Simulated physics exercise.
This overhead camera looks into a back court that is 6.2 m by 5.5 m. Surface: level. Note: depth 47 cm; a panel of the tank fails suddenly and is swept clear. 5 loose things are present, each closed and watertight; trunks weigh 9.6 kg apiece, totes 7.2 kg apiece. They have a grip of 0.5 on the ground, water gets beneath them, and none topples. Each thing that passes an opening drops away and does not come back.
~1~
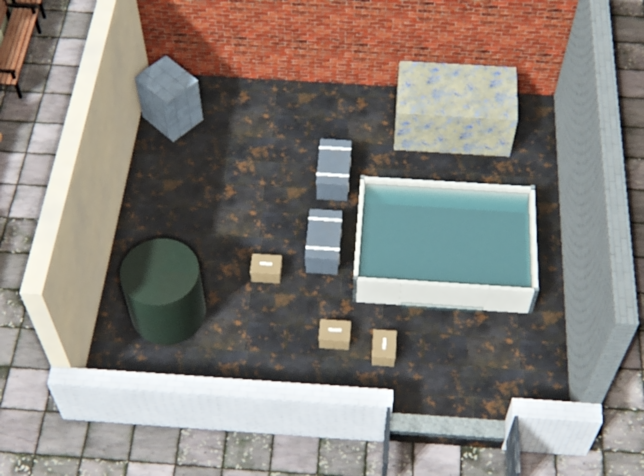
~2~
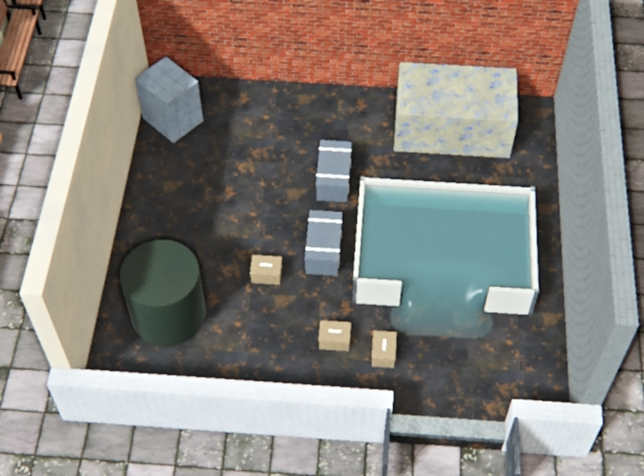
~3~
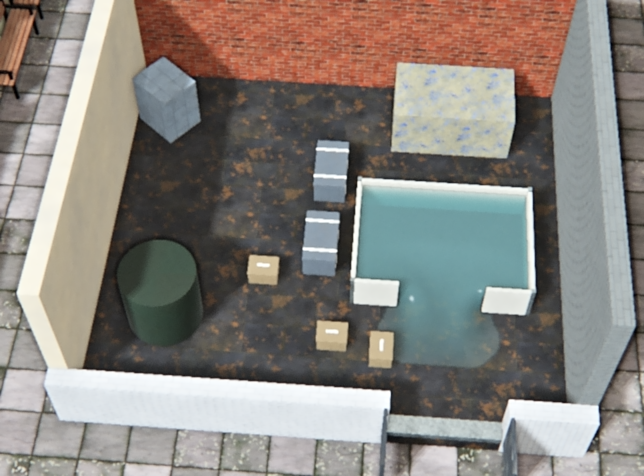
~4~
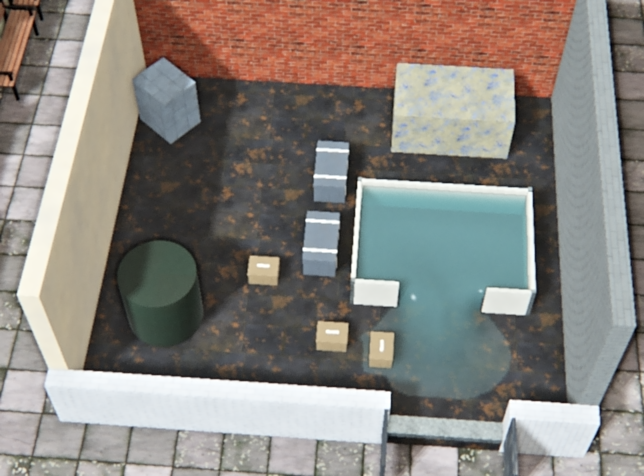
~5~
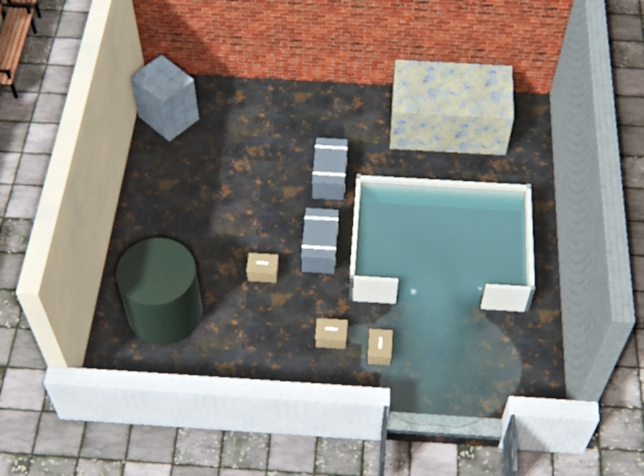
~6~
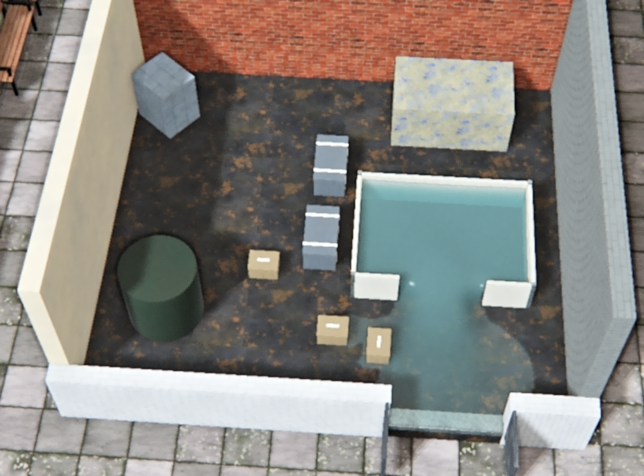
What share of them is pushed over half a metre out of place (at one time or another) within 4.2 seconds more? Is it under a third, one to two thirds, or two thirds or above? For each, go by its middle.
My guess is the low band, short of a third.
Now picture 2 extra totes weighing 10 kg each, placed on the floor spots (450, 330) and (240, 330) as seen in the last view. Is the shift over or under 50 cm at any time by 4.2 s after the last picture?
Taking them in order: Above the mark and below the mark.
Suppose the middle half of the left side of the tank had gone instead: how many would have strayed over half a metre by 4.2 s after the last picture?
In that case the number is 2.
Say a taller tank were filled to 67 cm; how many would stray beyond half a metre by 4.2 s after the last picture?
The answer would then be 1.
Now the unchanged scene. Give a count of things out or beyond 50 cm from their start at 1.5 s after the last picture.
I count 1 of them.
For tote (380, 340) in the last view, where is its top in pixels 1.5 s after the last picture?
It ends up close to (296, 352).
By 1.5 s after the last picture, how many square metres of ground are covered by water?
Roughly 10.5 m2 of it is wet.
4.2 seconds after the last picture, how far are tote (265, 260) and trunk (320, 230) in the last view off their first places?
0 cm, then 0 cm.
Then, 0.4 s after the last picture 0 of 5 are over 50 cm from their spots; 0 afloat.
Then, 1.5 s after the last picture 1 of 5 are over 50 cm from their spots; 0 afloat.
Then, 2.8 s after the last picture 1 of 5 are over 50 cm from their spots; 0 afloat.
Then, 4.2 s after the last picture 1 of 5 are over 50 cm from their spots, and 1 have been at some point; 0 afloat.
